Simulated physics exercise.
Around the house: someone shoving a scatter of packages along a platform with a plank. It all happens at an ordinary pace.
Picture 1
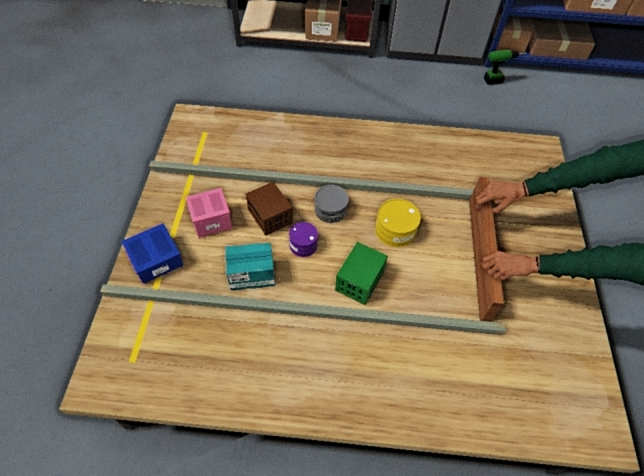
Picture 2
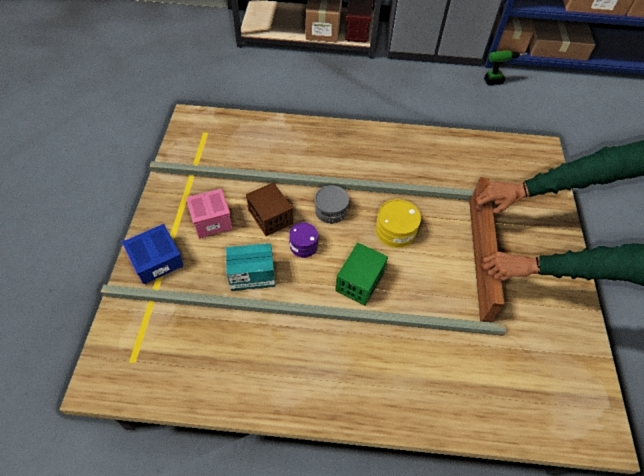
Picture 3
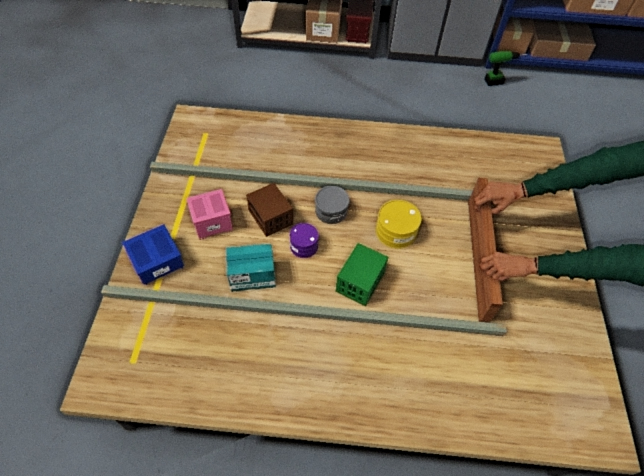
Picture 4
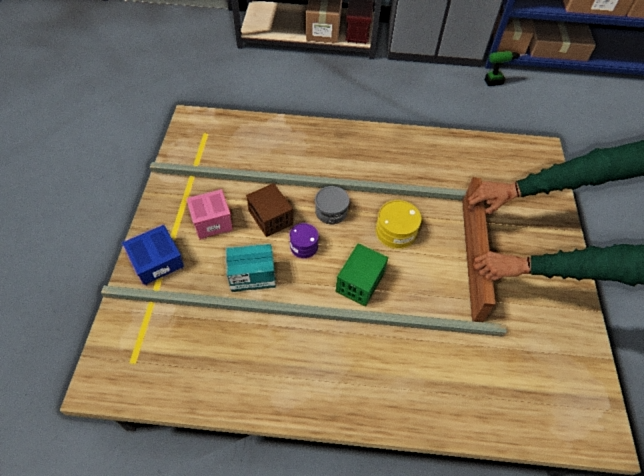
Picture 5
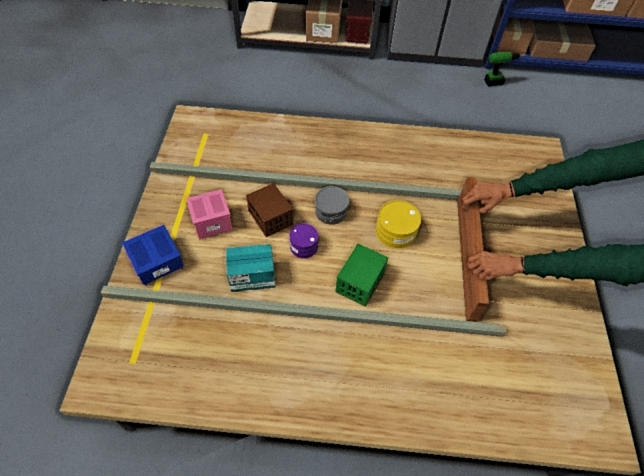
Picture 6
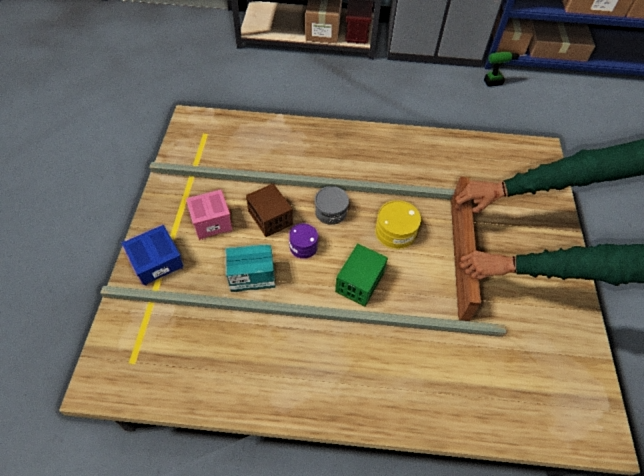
In the video, colourful boxes and round containers sit between two rails on a wooden table while a person's hands hold a wooden plank at the right and slide it slightly left, without touching the items, which stay still.
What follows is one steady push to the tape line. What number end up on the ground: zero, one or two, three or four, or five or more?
The number that fall off is three or four.
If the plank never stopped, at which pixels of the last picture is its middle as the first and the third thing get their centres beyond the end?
Near (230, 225) and (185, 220).
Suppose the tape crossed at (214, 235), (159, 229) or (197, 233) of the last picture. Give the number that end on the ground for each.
Down on the ground: 2, 4 and 2.
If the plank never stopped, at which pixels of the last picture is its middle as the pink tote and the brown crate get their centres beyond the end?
Near (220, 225) and (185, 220).
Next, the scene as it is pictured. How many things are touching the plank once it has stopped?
That makes 4.
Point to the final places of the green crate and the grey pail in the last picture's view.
Near (140, 266) and (170, 181).
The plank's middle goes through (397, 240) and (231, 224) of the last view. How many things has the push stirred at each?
At the one place 1, at the other 8.
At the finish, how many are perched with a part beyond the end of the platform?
It comes to 0.
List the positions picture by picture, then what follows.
In the first frame, blue tote (153, 254); pink tote (210, 214); turquoise parcel (251, 267); plank (485, 247); tape (174, 229).
In the second frame, pink tote (210, 214); brown crate (270, 209).
In the third frame, turquoise parcel (251, 268); grey pail (332, 205).
In the fourth frame, blue tote (154, 255); plank (477, 247).
In the fifth frame, pink tote (210, 215); yellow canister (398, 225).
In the sixth frame, blue tote (154, 255); pink tote (210, 215); turquoise parcel (251, 268); plank (464, 246); tape (174, 231).
Soon after, none off yet; blue tote at rest near (154, 255); pink tote at rest near (210, 215); turquoise parcel at rest near (251, 268).
Then, none off yet; blue tote at rest near (154, 255); pink tote moved a little near (206, 215); turquoise parcel moved a little near (236, 264).
Further on, none off yet; blue tote moved about its own width near (114, 247); pink tote moved well along near (140, 202); turquoise parcel moved well along near (160, 258).
At rest, the number that fall off is three or four; fallen, brown crate, turquoise parcel, pink tote and blue tote.
